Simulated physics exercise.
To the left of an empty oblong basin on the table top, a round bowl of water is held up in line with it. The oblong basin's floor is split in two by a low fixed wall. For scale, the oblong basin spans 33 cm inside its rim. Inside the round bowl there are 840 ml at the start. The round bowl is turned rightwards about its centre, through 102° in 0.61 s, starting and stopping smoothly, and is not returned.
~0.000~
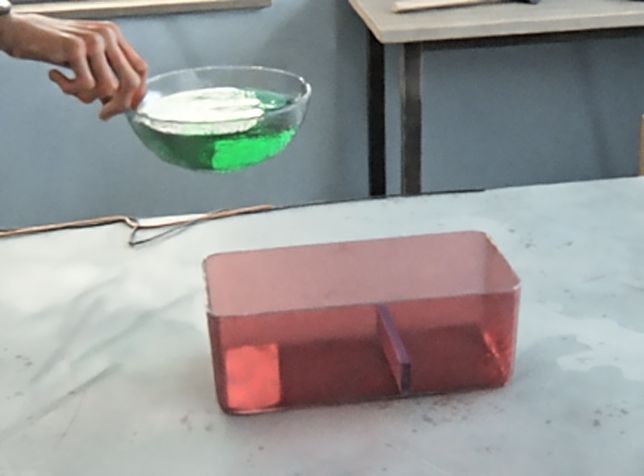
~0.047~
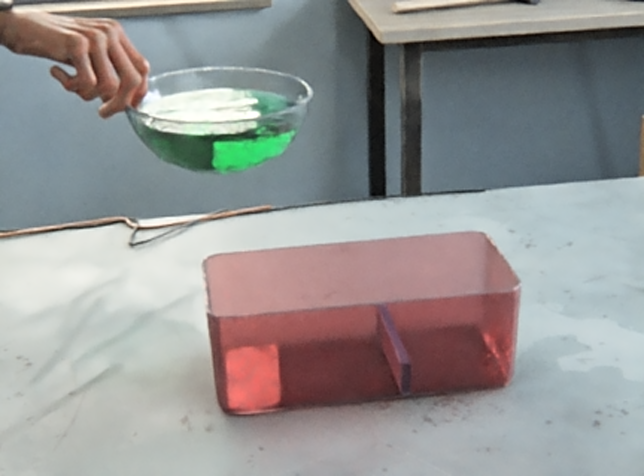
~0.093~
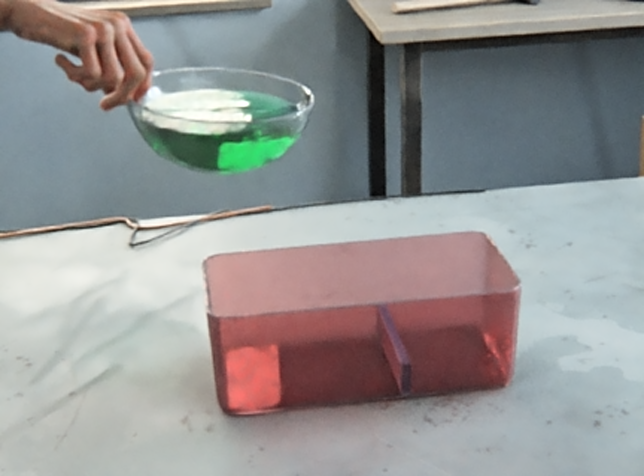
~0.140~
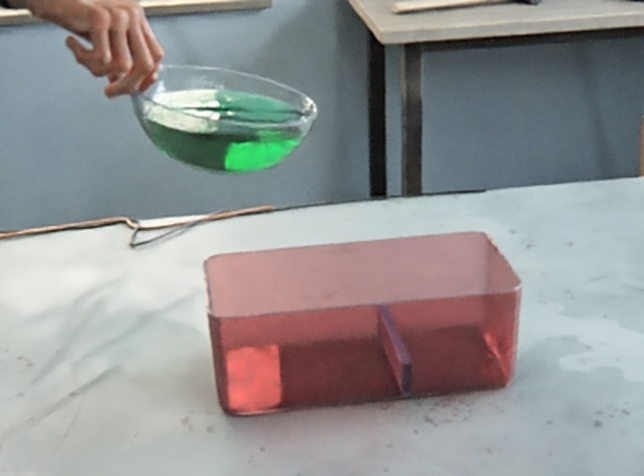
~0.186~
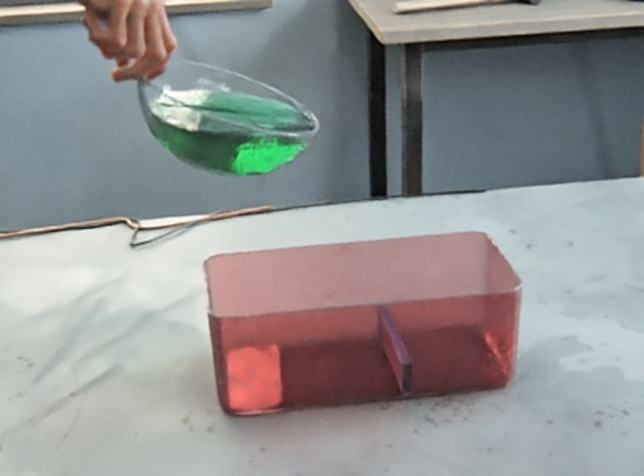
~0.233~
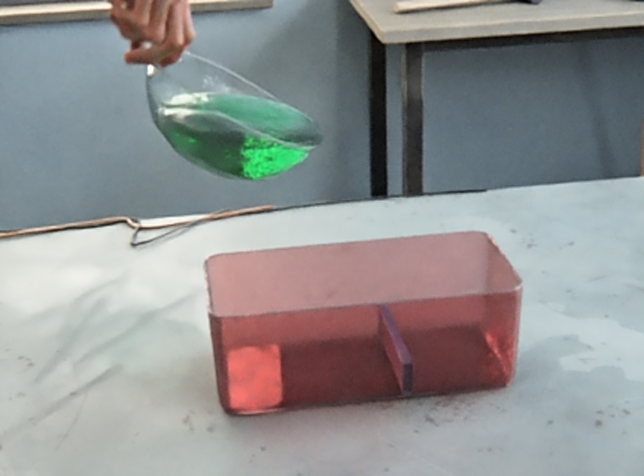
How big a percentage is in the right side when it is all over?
Roughly 23 per cent is in the right side.
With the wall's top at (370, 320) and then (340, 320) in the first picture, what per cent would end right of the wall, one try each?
I'd say 40 percent on the first go, 70 percent on the next.
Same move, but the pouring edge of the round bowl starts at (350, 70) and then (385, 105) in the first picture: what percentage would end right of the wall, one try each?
I'd say 50 percent on the first go, 55 percent on the next.
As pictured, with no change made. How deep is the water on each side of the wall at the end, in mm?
Final reading - left some 20 mm, right some 12 mm.
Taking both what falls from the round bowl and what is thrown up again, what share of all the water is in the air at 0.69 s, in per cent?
Estimated airborne part: Roughly 9 per cent.
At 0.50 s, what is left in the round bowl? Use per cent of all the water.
6 %.
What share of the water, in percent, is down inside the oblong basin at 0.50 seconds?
About 42 per cent.
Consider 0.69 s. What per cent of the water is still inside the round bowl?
About 0 per cent.
After 0.50 s the tilt is 93° and 6 per cent is still to pour, 35 is left of the wall and 6 right of it.
After 0.69 s the tilt is 102° and 0 per cent is still to pour, 73 is left of the wall and 17 right of it.
After 0.89 s the tilt is 102° and 0 per cent is still to pour, 66 is left of the wall and 22 right of it.
After 1.11 s the tilt is 102° and 0 per cent is still to pour, 66 is left of the wall and 23 right of it.
In the end 66 per cent lies left of the wall, 23 right of it and 11 outside.
